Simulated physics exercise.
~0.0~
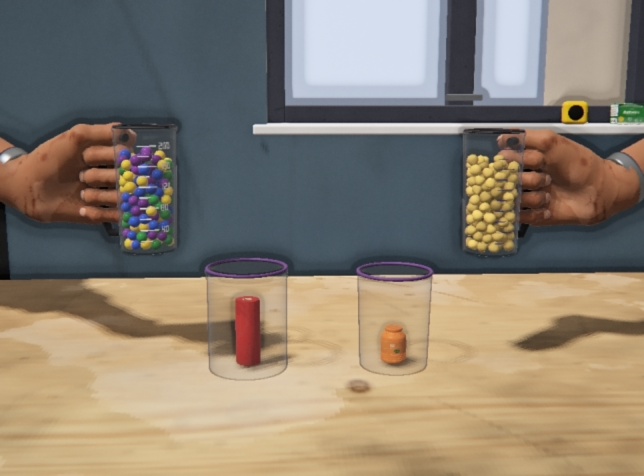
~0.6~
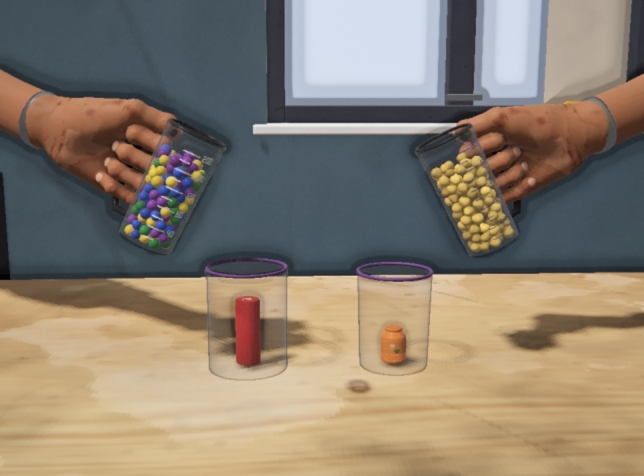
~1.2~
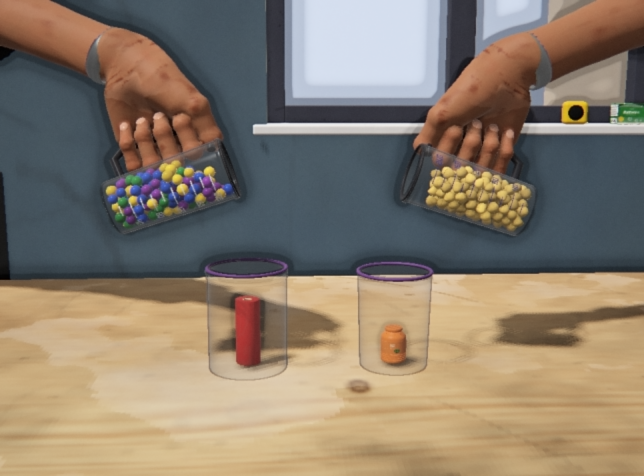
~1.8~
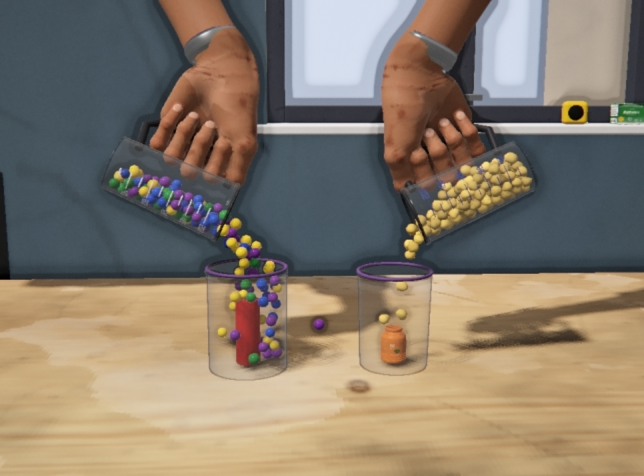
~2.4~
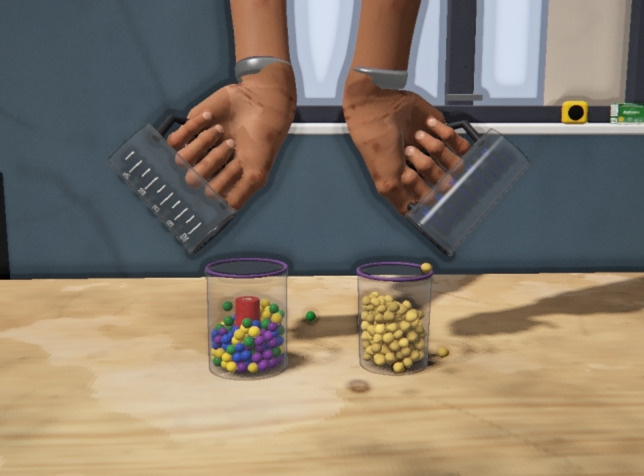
To begin with, two hands hold clear cups above a wooden counter, the left one full of multicoloured beads and the right one full of pale yellow ones. Below stand two clear containers, a tall red cylinder inside the left and a small orange object inside the right. The hands tilt the cups over onto their sides, and then both loads start spilling into the containers. The cups tip further until they are empty, while a few stray beads land on the counter. Finally, the red cylinder's top still pokes out of the colourful beads, but the orange object is completely buried.
